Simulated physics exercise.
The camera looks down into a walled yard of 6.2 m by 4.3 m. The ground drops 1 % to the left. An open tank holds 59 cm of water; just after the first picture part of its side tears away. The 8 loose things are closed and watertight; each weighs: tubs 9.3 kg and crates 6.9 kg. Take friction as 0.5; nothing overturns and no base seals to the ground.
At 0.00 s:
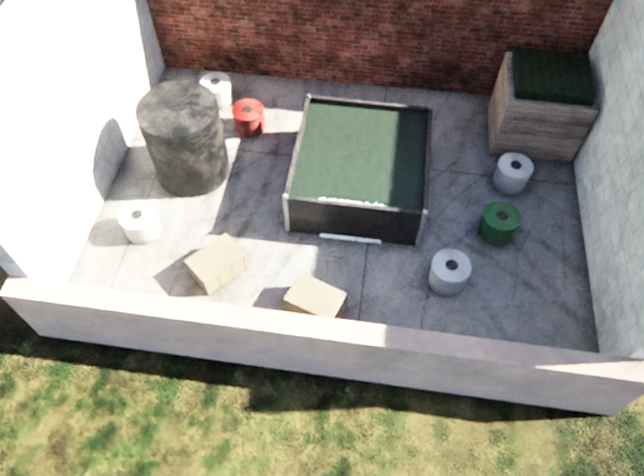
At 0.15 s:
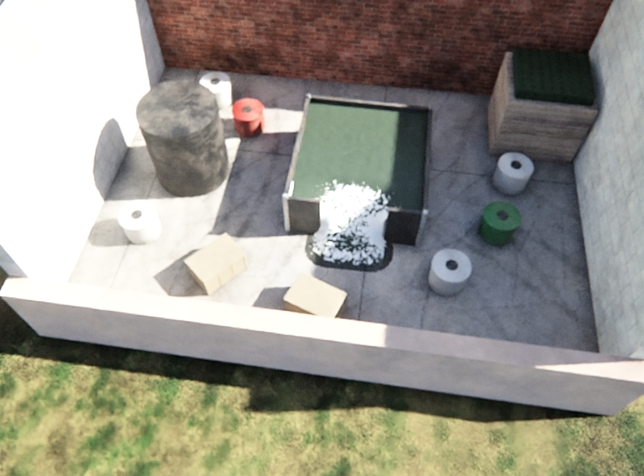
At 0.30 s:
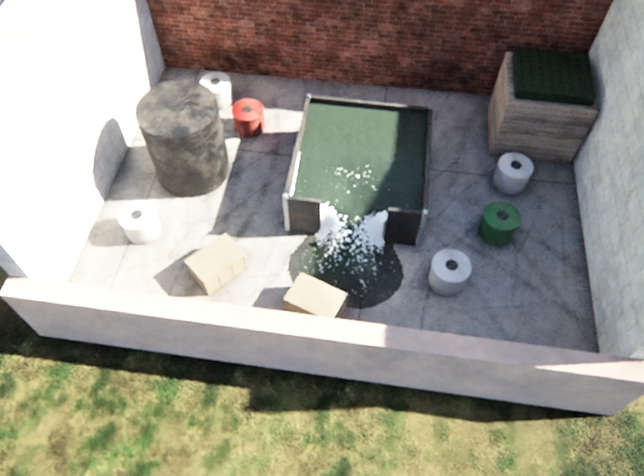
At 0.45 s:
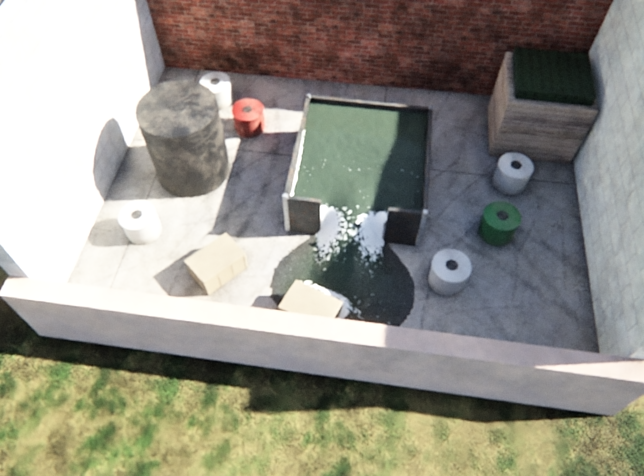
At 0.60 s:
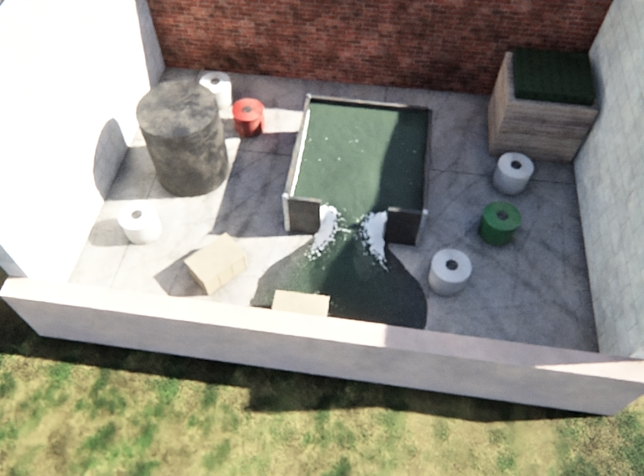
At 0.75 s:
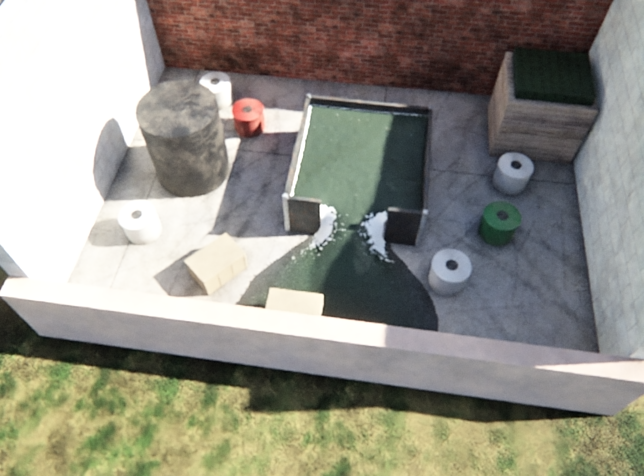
In a walled yard, water bursts from an open tank, spreads, and shifts one crate.
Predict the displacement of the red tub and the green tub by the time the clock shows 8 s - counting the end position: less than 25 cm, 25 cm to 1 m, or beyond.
Red tub barely shifts, green tub slides a little.
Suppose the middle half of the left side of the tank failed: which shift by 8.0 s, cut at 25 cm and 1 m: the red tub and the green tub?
In that case the red tub ends far away, the green tub holds its place.
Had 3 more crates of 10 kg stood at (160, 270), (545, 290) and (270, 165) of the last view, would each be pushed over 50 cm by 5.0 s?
In turn: Over, more, less.
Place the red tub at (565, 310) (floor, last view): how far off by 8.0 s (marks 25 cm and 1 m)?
It travels far.
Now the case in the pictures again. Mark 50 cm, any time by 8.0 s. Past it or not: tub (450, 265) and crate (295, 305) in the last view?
In that order: Under, more.
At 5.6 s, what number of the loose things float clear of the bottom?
3 of them.
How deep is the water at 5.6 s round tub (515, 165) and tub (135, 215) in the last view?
Roughly 7 and 9 cm.
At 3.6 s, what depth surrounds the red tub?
Roughly 0 cm.
After 1.6 s the red tub is near (248, 110), 0.0 m from its start, aground; the green tub is near (503, 216), 0.0 m from its start, aground; 1 afloat.
After 3.6 s the red tub is near (248, 110), 0.0 m from its start, aground; the green tub is near (503, 216), 0.0 m from its start, aground; 2 afloat.
After 5.6 s the red tub is near (248, 110), 0.0 m from its start, aground; the green tub is near (502, 216), 0.0 m from its start, aground; 3 afloat.
After 8.0 s the red tub is near (248, 111), 0.0 m from its start, aground; the green tub is near (489, 179), 0.6 m from its start, afloat; 5 afloat.
